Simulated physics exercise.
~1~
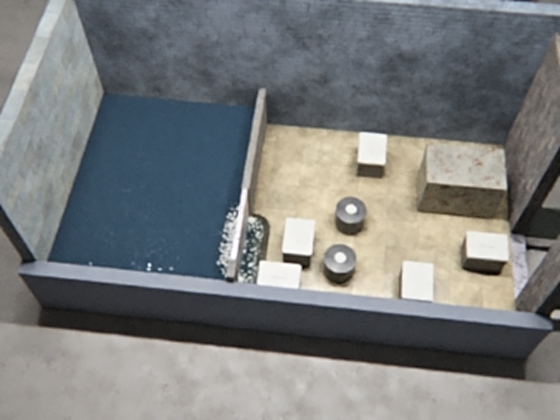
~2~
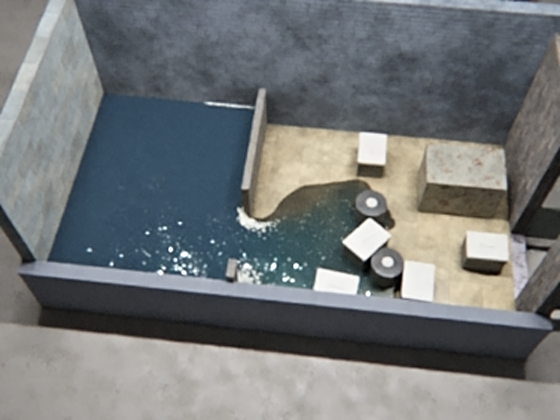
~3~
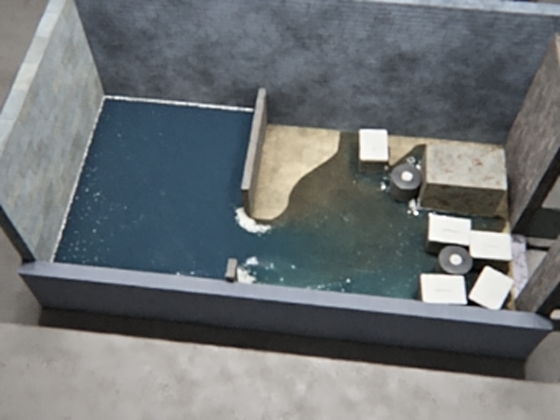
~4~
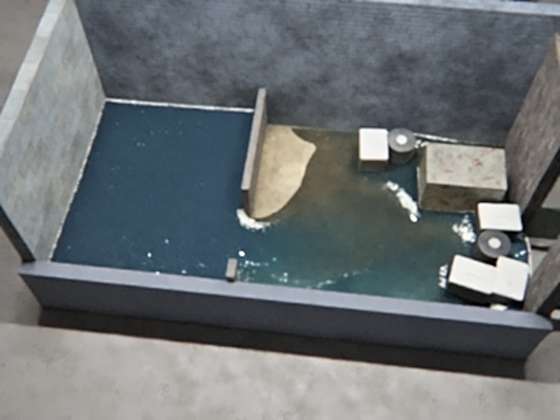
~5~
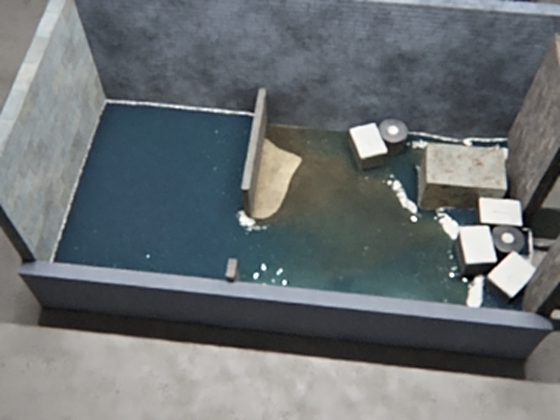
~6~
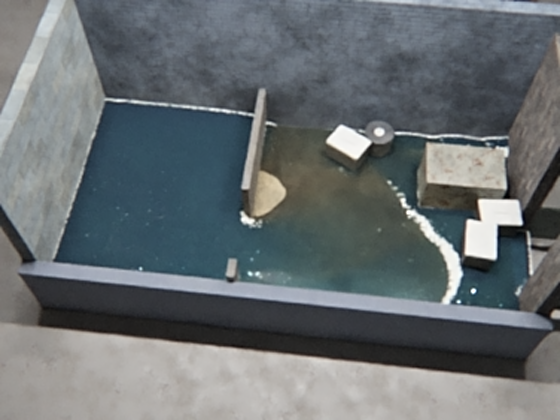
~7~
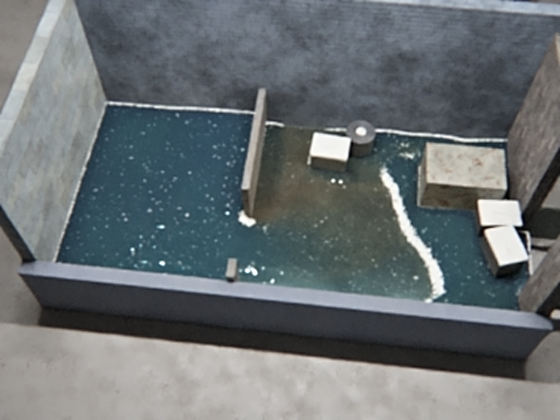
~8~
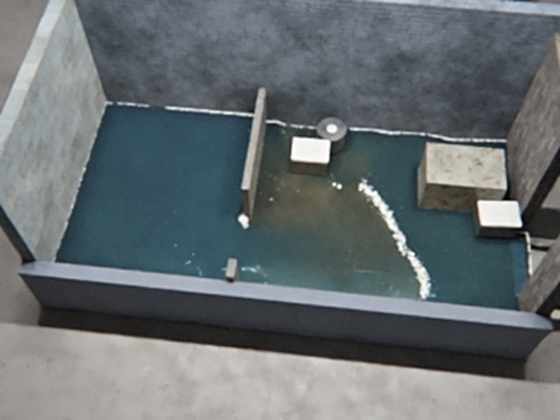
Divided basement flooding as water bursts through the partition, sweeping pale chests and grey tubs rightward, some vanishing, others left floating.
